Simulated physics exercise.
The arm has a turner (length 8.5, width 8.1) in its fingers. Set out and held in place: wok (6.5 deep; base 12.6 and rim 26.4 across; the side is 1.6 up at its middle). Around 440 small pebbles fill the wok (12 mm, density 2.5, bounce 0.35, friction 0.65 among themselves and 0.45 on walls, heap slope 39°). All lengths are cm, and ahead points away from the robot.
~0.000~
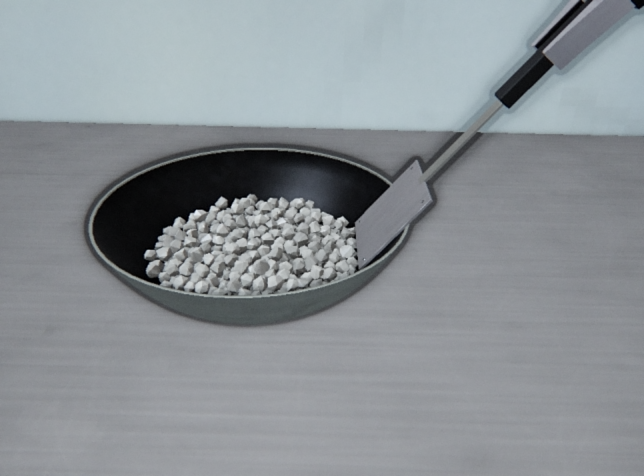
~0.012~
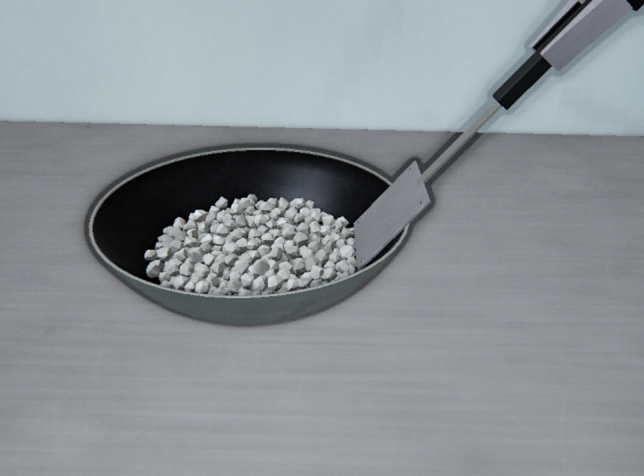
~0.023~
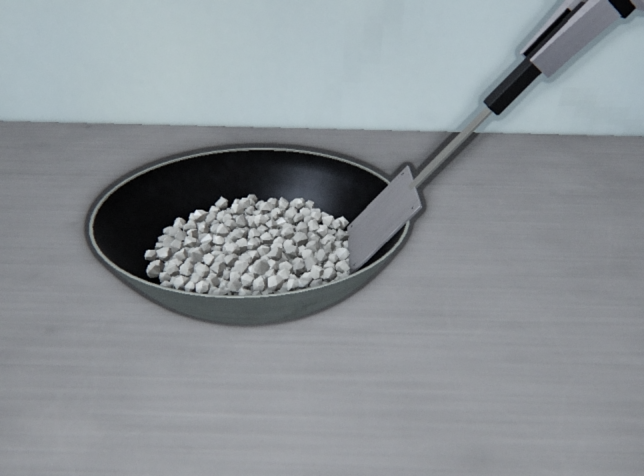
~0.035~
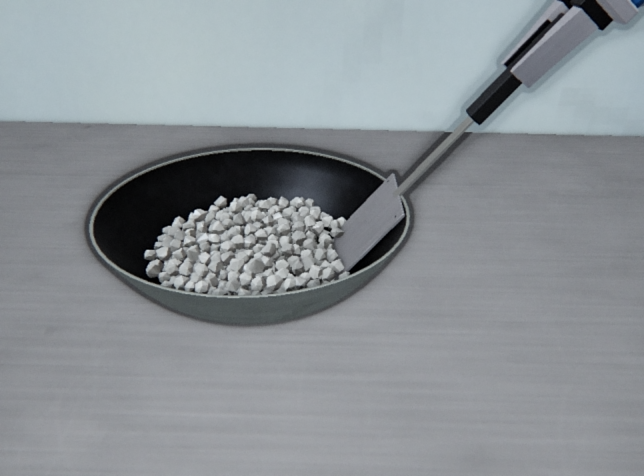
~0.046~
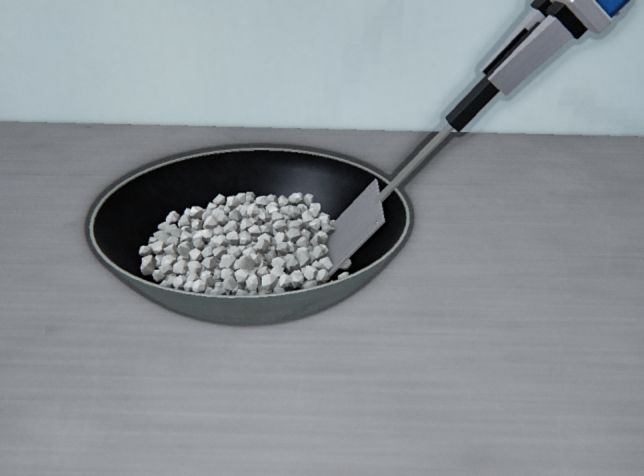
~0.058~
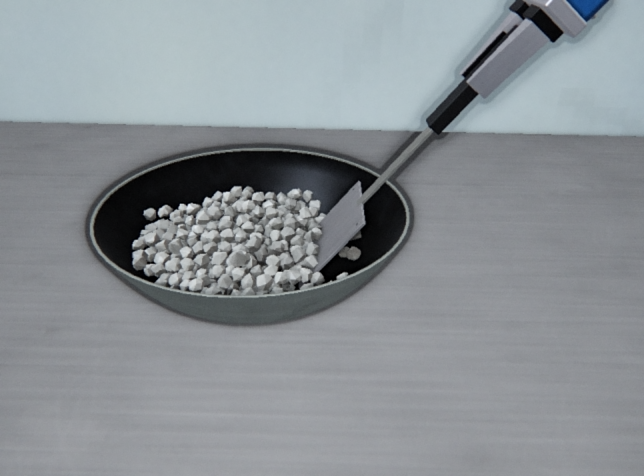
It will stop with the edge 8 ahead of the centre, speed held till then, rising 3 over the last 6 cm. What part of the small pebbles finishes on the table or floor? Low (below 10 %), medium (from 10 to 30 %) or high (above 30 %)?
A high share, above 30 %, ends on the table or floor.
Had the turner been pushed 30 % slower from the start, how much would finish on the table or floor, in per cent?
It would be near 30 per cent.
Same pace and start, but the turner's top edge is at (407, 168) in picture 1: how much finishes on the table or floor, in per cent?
Some 40 per cent.
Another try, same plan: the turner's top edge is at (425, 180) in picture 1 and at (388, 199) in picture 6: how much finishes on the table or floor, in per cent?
About 30 per cent.
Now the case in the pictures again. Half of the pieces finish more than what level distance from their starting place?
Roughly 7 cm.
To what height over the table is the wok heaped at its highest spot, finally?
About 6.0 cm.
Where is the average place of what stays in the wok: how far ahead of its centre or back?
Roughly 4.0 cm ahead.
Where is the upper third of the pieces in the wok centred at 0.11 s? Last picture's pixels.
At about (186, 217).
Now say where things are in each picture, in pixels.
The turner top edge at (424, 179), sloping 52°; upper third of the load around (264, 241), from x 150 to 350, top at y 200; 443 in the wok, in the first picture.
The turner top edge at (422, 180), sloping 52°; upper third of the load around (264, 241), from x 150 to 350, top at y 200, in the second picture.
The turner top edge at (414, 185), sloping 52°; upper third of the load around (262, 241), from x 150 to 350, top at y 200, in the third picture.
The turner top edge at (398, 193), sloping 52°; upper third of the load around (257, 239), from x 150 to 345, top at y 200, in the fourth picture.
The turner top edge at (380, 199), sloping 52°; upper third of the load around (250, 236), from x 145 to 345, top at y 200, in the fifth picture.
The turner top edge at (362, 201), sloping 52°; upper third of the load around (242, 236), from x 140 to 355, top at y 195; 443 in the wok, in the sixth picture.
After 0.09 s, sloping 52°, highest piece 7 above the table; 443 in the wok.
After 0.11 s, sloping 52°, highest piece 10 above the table; 442 in the wok, 1 on the blade or in flight.
After 0.33 s, sloping 52°, highest piece 25 above the table; 279 in the wok, 27 on the table or floor, 137 on the blade or in flight.
After 1.38 s, sloping 52°, highest piece 5 above the table; 278 in the wok, 165 on the table or floor.
In the end, 278 in the wok, 165 on the table or floor. That is 37 % on the table or floor.
